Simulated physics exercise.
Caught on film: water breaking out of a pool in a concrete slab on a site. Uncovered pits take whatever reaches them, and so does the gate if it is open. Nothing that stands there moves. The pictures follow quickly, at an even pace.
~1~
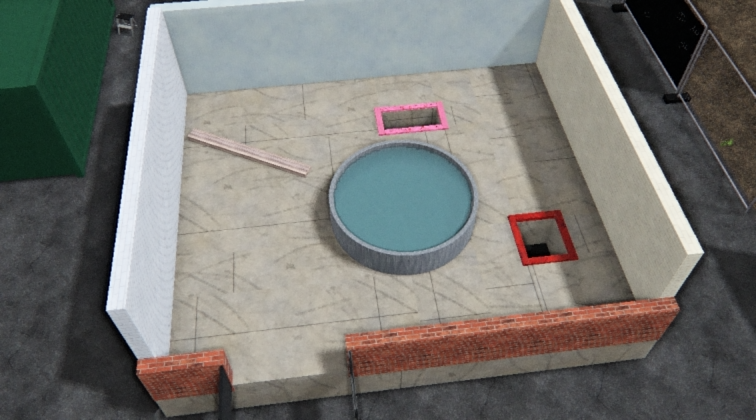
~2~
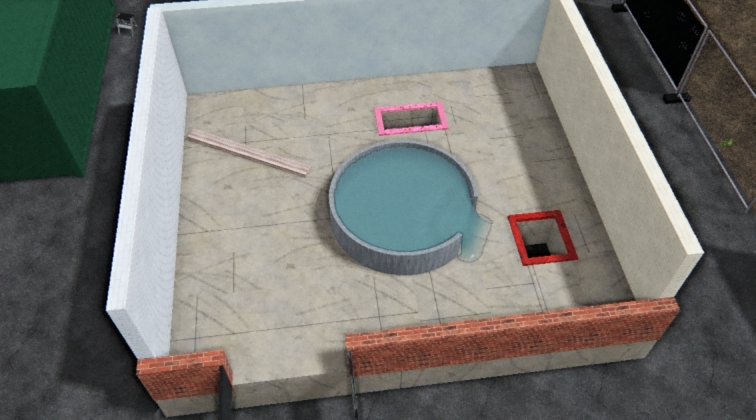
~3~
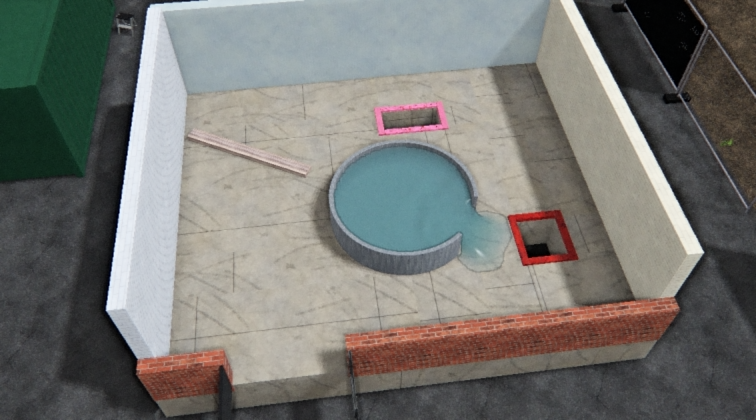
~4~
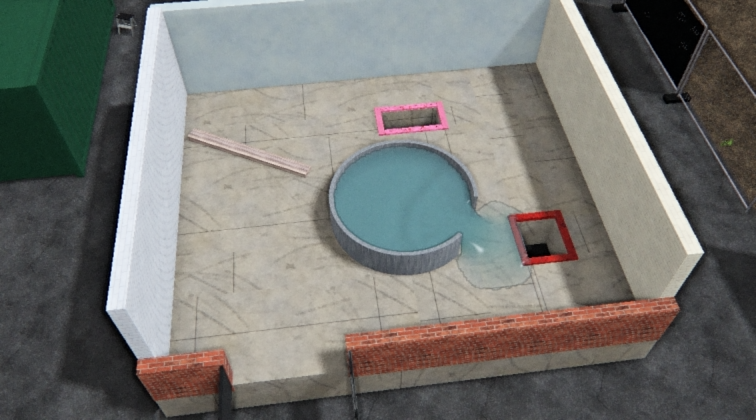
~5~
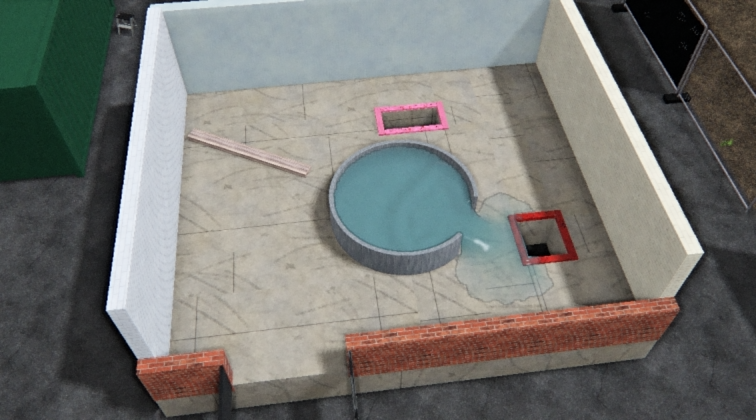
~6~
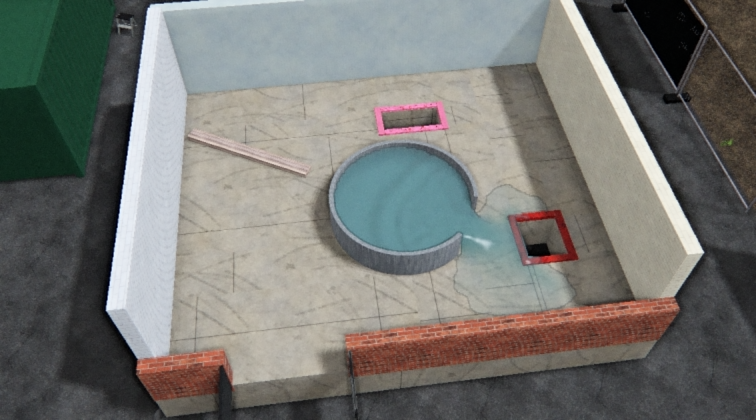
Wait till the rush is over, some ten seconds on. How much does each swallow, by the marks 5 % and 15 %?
One by one: The gate takes less than 5 %; the pink pit takes less than 5 %; the red pit takes more than 15 %.
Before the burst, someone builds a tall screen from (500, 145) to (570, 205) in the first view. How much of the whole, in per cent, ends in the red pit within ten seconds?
Per cent: Red 35.
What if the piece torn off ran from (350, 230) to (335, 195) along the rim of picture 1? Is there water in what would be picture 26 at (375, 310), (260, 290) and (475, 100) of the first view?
As listed: Clear, covered, clear.
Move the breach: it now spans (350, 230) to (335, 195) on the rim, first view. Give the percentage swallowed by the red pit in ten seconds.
In per cent: Red 0.
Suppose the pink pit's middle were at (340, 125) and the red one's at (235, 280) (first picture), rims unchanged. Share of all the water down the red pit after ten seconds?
Parts in a hundred: Red 2.
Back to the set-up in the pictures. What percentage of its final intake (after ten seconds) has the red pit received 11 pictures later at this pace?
Close to 35 %.
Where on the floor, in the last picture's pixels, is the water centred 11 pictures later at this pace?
Near (432, 228).
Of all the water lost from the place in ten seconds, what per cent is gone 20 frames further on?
About 55 per cent.
A moment on, water covers 10 % of the floor; the gate 0 %, the pink pit 0 %, the red pit 6 %.
Next, water covers 15 % of the floor; the gate 0 %, the pink pit 0 %, the red pit 11 %.
Then, water covers 20 % of the floor; the gate 0 %, the pink pit 0 %, the red pit 18 %.
Later, water covers 40 % of the floor; the gate 0 %, the pink pit 0 %, the red pit 26 %.
In the end, water covers 65 % of the floor; the gate 0 %, the pink pit 0 %, the red pit 32 %.
